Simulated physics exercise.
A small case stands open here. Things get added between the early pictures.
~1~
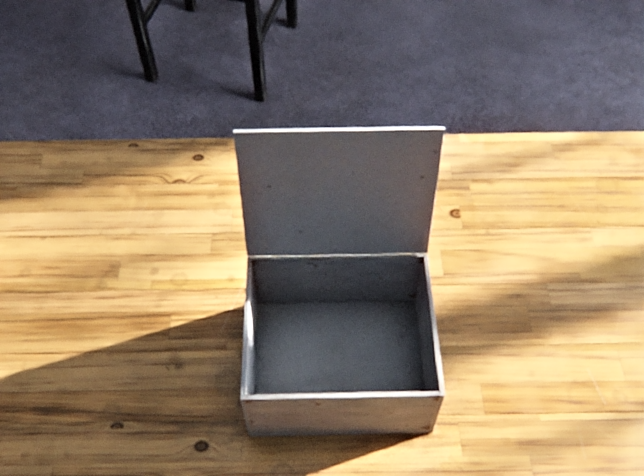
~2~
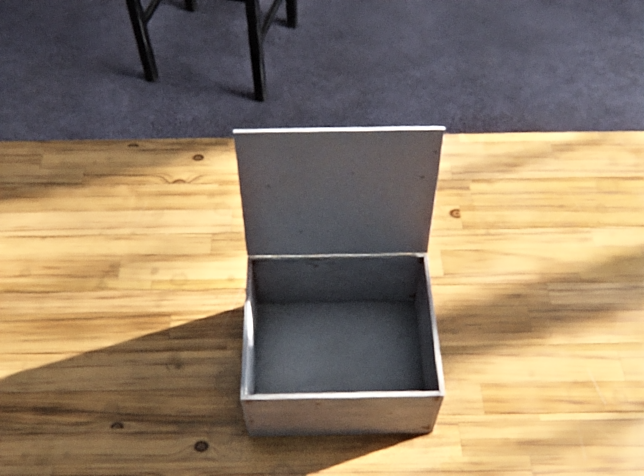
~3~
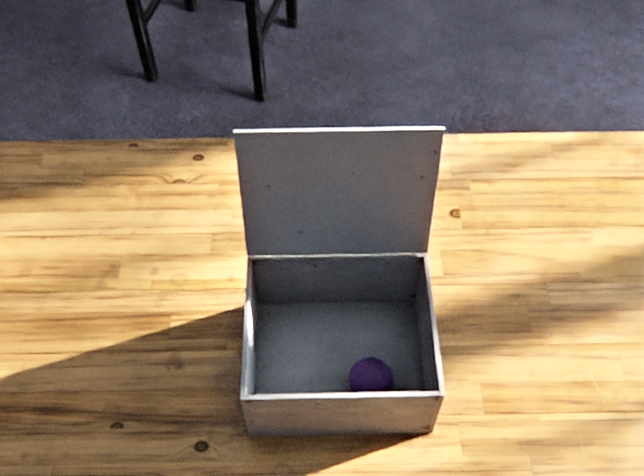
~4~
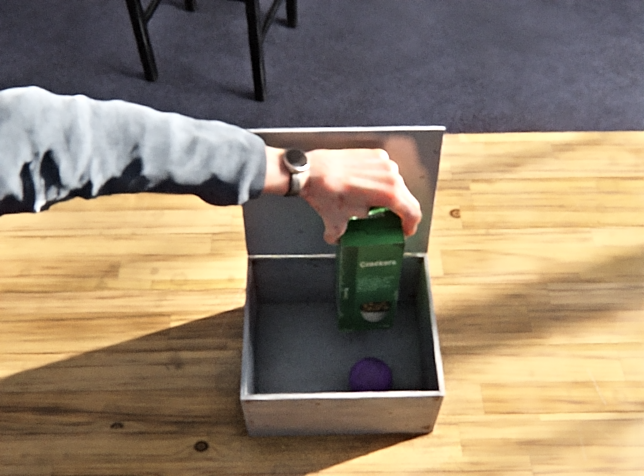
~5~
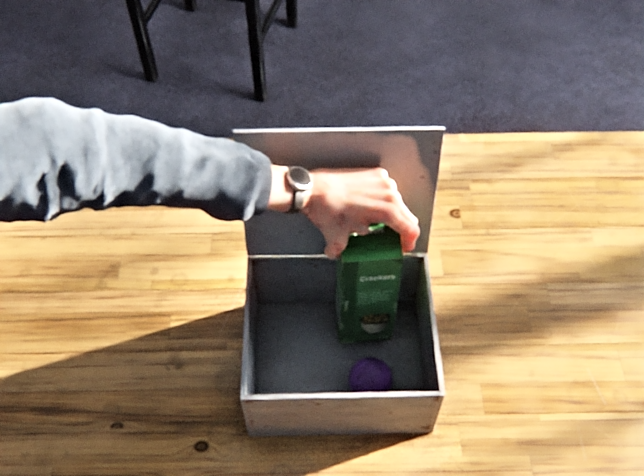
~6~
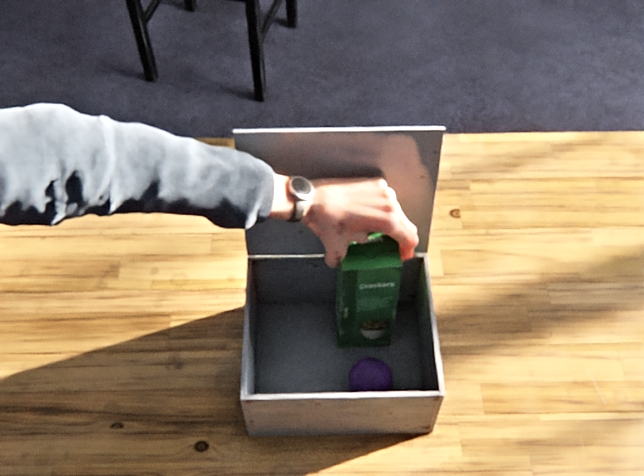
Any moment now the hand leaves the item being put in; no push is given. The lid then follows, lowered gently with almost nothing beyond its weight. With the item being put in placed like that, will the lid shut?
No.
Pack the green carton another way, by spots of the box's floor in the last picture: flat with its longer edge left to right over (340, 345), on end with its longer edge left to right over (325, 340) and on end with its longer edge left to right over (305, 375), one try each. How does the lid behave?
So: First go, the lid gets all the way down; second go, it can't get down; third go, it can't get down.
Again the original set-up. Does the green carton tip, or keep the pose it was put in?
Well, the green carton ends up skewed.
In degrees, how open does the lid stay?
About 20°.
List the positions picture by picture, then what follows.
In the first picture, the last thing is not in view yet.
In the second picture, the last thing is not in view yet.
In the third picture, the last thing is not in view yet; purple ball (370, 379).
The fourth picture shows on its way; green carton (367, 271); purple ball (370, 379).
The fifth picture shows on its way; green carton (366, 284); purple ball (370, 379).
The sixth picture shows in place under the hand; green carton (366, 291); purple ball (370, 379).
Then, 1.70 s past the last view, lid 69° above the rim; green carton rocked 6° from its first pose near (367, 297).
Then, 2.20 s past the last view, lid 26° above the rim; green carton rocked 45° from its first pose near (372, 347).
Finally, lid 20° above the rim; down or leaning hard in the box, green carton; purple ball still in place. Final places as the last picture's camera would see them, green carton near (378, 345).
